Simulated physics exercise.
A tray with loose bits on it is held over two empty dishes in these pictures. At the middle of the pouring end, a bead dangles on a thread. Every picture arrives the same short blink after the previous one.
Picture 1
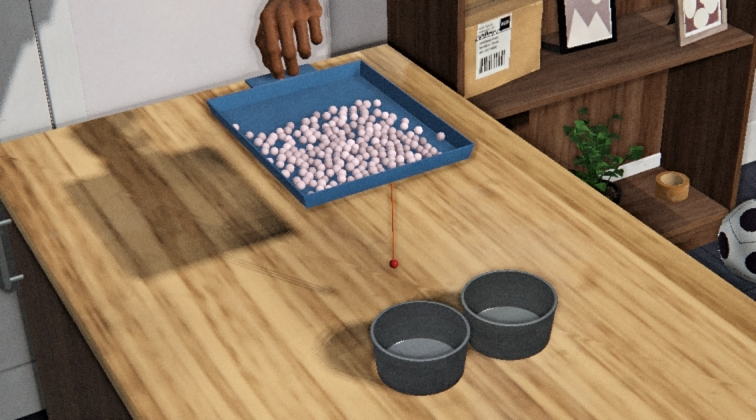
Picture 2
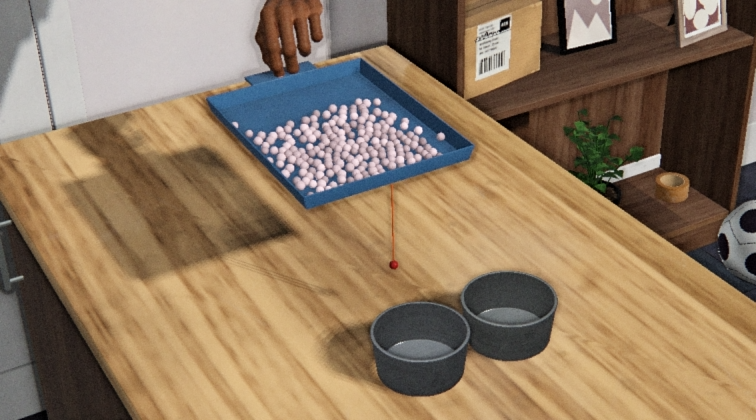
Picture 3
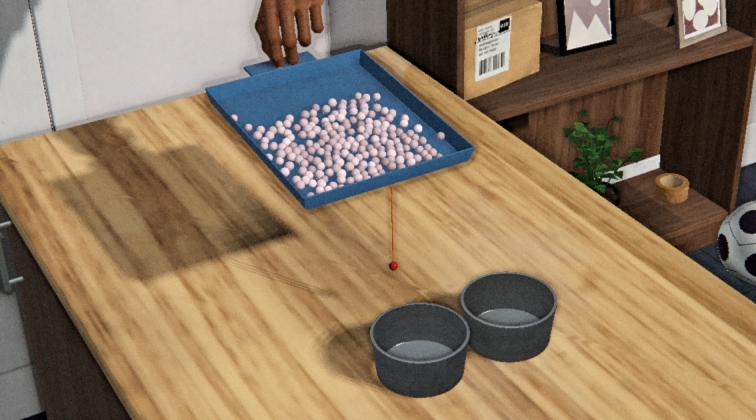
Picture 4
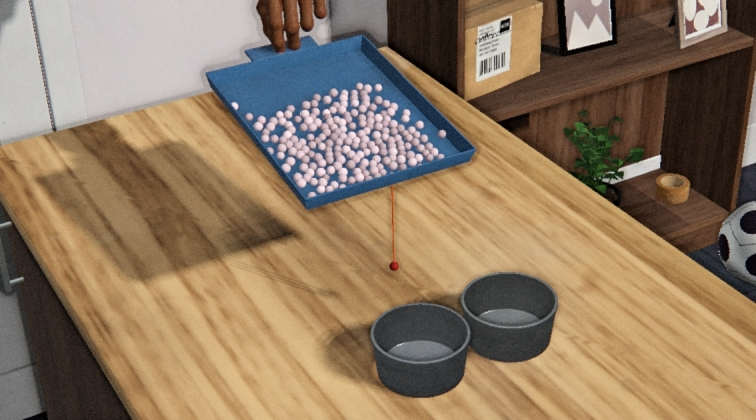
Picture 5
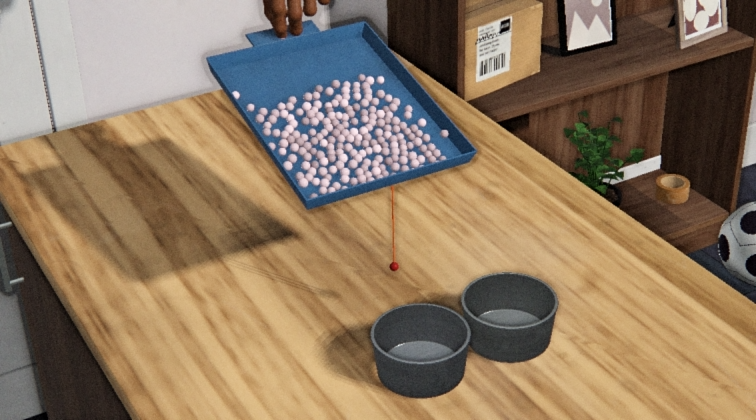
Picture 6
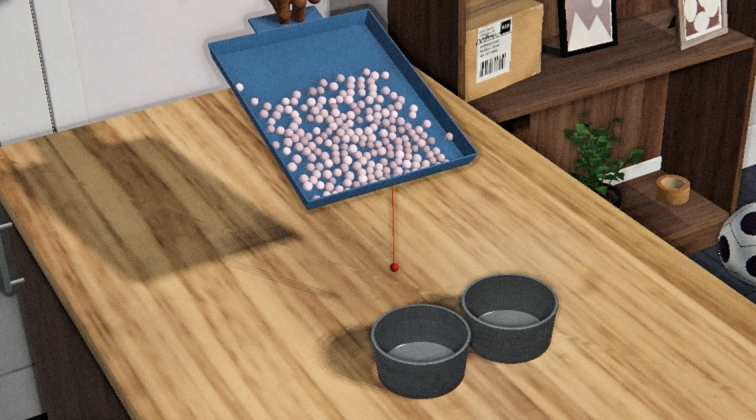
A blue tray of small pale pink balls was tilted gradually as a hand raised its far end, and the balls shifted slightly inside, while two dark dishes sat still on the wooden table.
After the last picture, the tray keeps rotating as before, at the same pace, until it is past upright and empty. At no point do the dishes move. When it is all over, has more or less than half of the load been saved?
Most is lost.
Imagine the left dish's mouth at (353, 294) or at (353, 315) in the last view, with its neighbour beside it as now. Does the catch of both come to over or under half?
Catch, run one: Below the halfway mark; run two: Past the halfway mark.
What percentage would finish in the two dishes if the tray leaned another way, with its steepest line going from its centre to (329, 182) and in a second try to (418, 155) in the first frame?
You'd get 0 per cent the first time and 0 per cent the second time.
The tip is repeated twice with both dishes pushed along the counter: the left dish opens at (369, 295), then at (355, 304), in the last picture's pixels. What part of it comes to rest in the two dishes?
Around 50 and around 60 per cent, in that order.
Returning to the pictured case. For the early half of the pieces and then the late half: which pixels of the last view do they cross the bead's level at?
I'd say close to (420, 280) at first and close to (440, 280) later on.
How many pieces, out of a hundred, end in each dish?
About: Left dish 20, right dish 10 per cent.
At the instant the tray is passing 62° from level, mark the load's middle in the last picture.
Somewhere about (392, 165).
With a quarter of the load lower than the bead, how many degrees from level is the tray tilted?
A tilt of roughly 85°.
Soon after the last picture, tray tipped steeply; nearly all on the tray; a small part in the air.
A little later, tray tipped right over; about a quarter on the tray; a small part in the left dish; a small part in the right dish; about half outside both; about a quarter in the air.
Later still, tray tipped past a quarter turn; a small part in the left dish; a small part in the right dish; most outside both.
By the end, tray tipped past a quarter turn; a small part in the left dish; a small part in the right dish; most outside both.
